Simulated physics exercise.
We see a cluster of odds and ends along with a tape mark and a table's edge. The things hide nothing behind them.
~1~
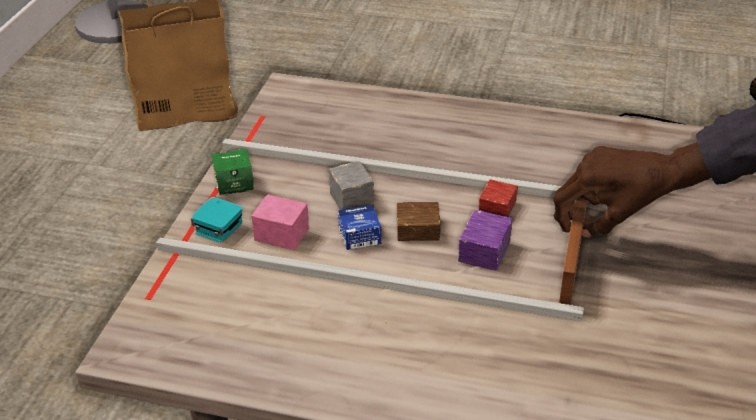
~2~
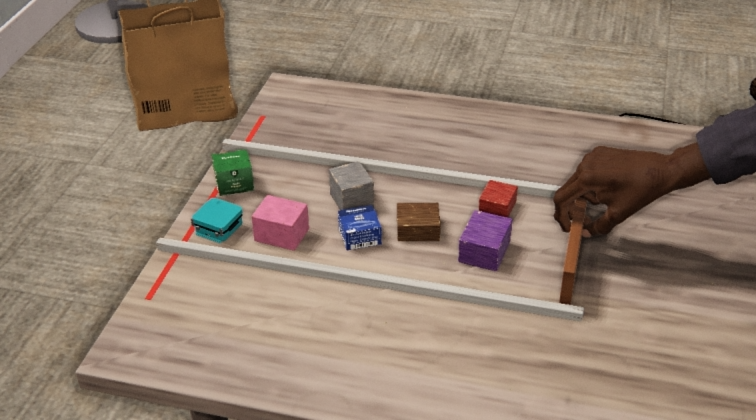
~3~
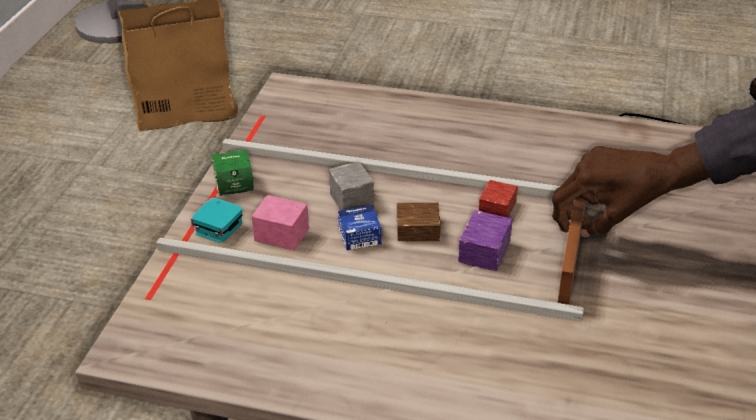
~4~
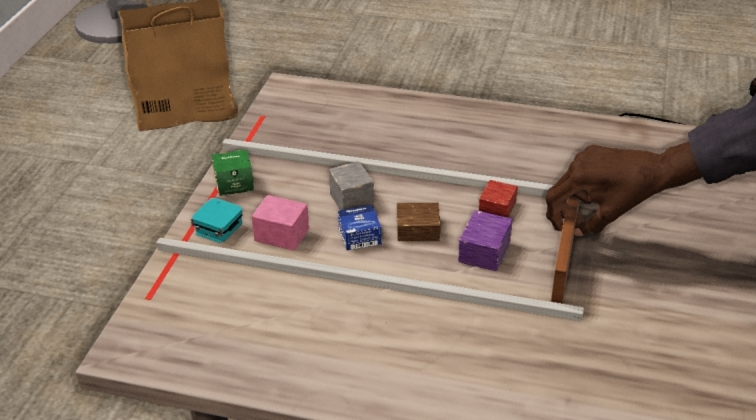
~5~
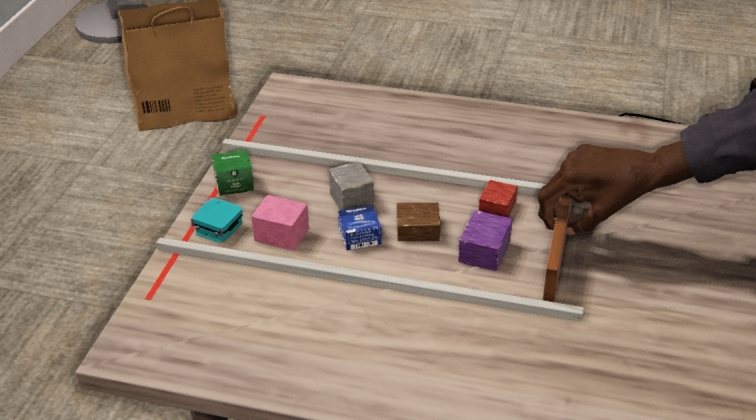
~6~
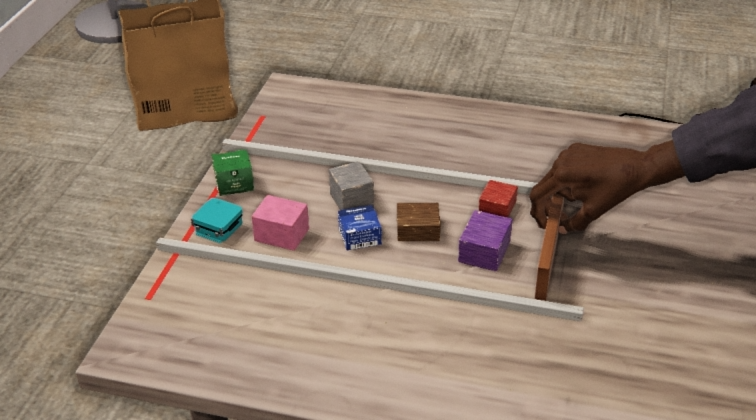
A hand holding an upright brown board slides it a short way left between two pale rails on a wooden table, toward a purple block and a red block, while the colourful blocks and boxes between the rails stay still.
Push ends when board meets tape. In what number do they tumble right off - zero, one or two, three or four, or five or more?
Five or more tumble off.
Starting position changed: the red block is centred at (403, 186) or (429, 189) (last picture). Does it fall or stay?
Place by place, it stays put; stays put.
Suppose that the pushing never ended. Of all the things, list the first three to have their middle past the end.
Sequence: Turquoise case; pink block; green box.
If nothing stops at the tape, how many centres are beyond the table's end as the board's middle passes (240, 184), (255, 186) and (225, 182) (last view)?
Middles past end - pos 1: 4, pos 2: 3, pos 3: 6.
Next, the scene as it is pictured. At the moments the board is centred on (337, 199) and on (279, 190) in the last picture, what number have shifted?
Counting first: 7, next 8.
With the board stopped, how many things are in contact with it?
Count recorded: 2.
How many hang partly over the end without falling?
I get 2.
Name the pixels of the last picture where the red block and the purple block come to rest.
(217, 159) and (186, 195), roughly.
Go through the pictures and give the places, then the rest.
In the first picture, green box (233, 173); turquoise case (218, 221); pink block (281, 222); board (576, 235); tape (212, 197).
In the second picture, turquoise case (218, 221); purple block (485, 241).
In the third picture, pink block (281, 223); board (574, 234).
In the fourth picture, green box (233, 173); red block (498, 200).
In the fifth picture, turquoise case (218, 221); blue box (360, 227).
In the sixth picture, green box (233, 173); turquoise case (218, 221); pink block (281, 223); board (552, 231); tape (212, 197).
Soon after, none off yet; green box at rest near (233, 173); turquoise case at rest near (218, 221); pink block at rest near (281, 223).
In the end, the number that fall off is five or more; gone, brown block, blue box, grey block, pink block, turquoise case and green box.
